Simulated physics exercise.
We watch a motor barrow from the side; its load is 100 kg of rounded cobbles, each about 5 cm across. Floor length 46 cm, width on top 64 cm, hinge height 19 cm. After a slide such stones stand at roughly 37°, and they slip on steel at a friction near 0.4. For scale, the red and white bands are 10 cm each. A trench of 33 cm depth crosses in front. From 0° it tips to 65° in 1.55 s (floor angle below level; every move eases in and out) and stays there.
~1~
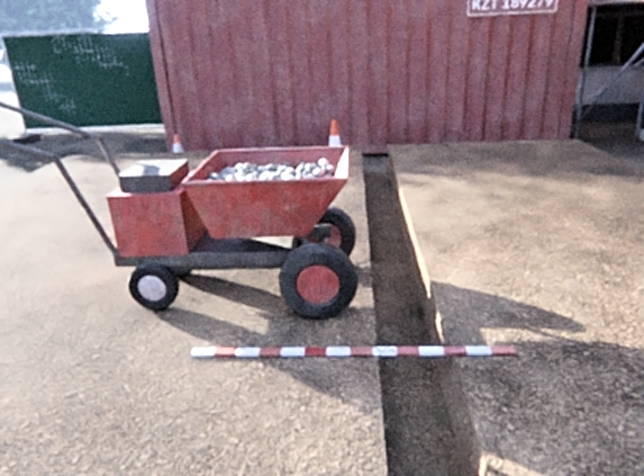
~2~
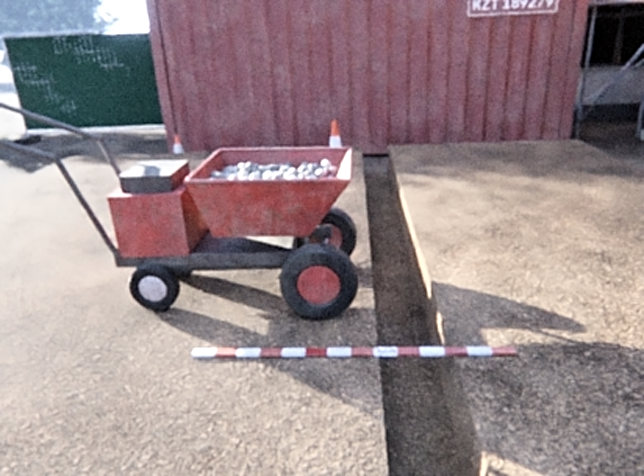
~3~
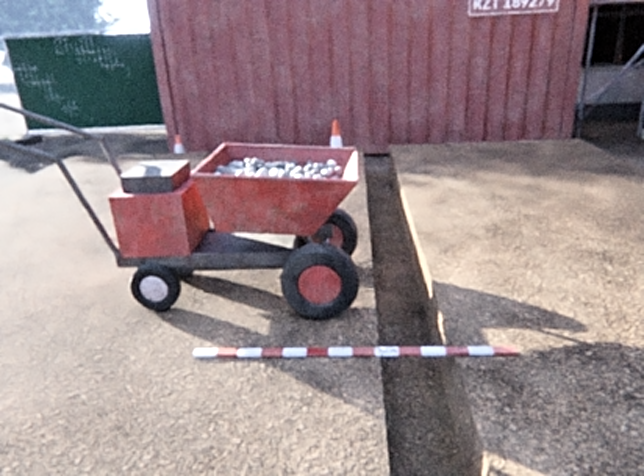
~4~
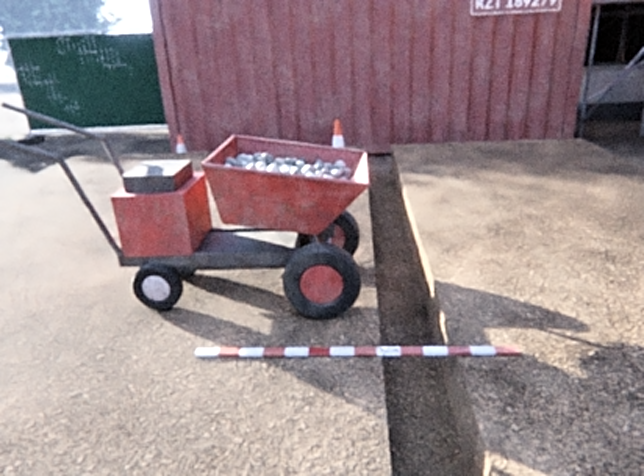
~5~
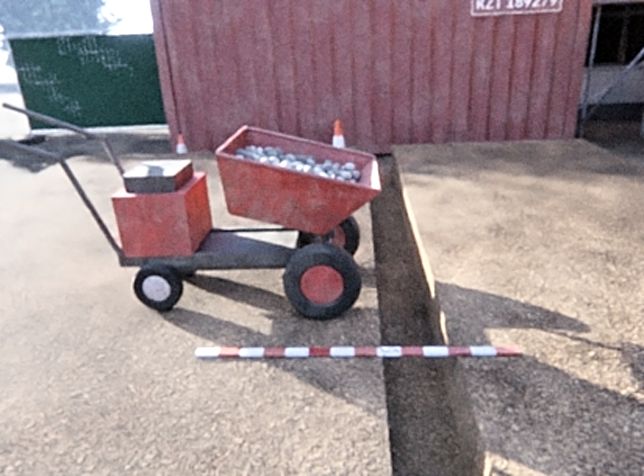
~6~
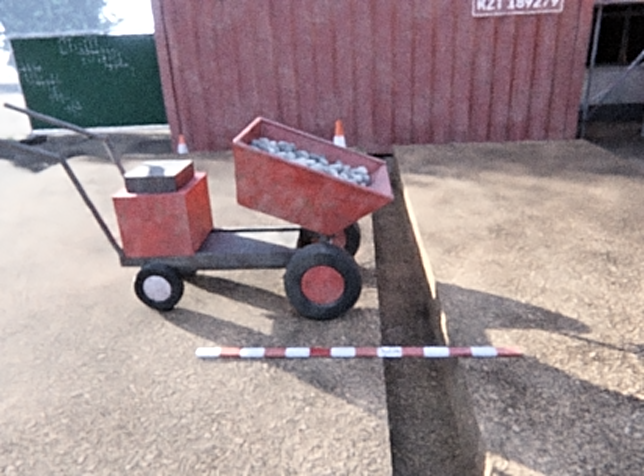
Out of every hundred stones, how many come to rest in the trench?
Roughly 33 per cent ends in the trench.
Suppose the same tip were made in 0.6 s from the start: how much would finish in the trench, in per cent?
Then about 25 per cent.
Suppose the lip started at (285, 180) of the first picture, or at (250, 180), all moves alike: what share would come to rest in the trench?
First some 85, then 60 per cent.
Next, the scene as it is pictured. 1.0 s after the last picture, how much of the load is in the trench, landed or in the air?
Some 0 per cent.
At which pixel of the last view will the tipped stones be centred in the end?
Their middle is at about (454, 285).
Then, 0.6 s after the last picture the floor is at 55°, 100 % in the skip; the foremost stones are at (421, 227).
Then, 1.0 s after the last picture the floor is at 65°, 77 % in the skip, 1 % in the trench, 22 % past the trench; the foremost stones are at (499, 279).
Then, 1.4 s after the last picture the floor is at 65°, 51 % in the skip, 3 % in the trench, 45 % past the trench; the foremost stones are at (553, 279).
Then, 3.3 s after the last picture the floor is at 65°, 15 % in the skip, 33 % in the trench, 52 % past the trench; the foremost stones are at (585, 284).
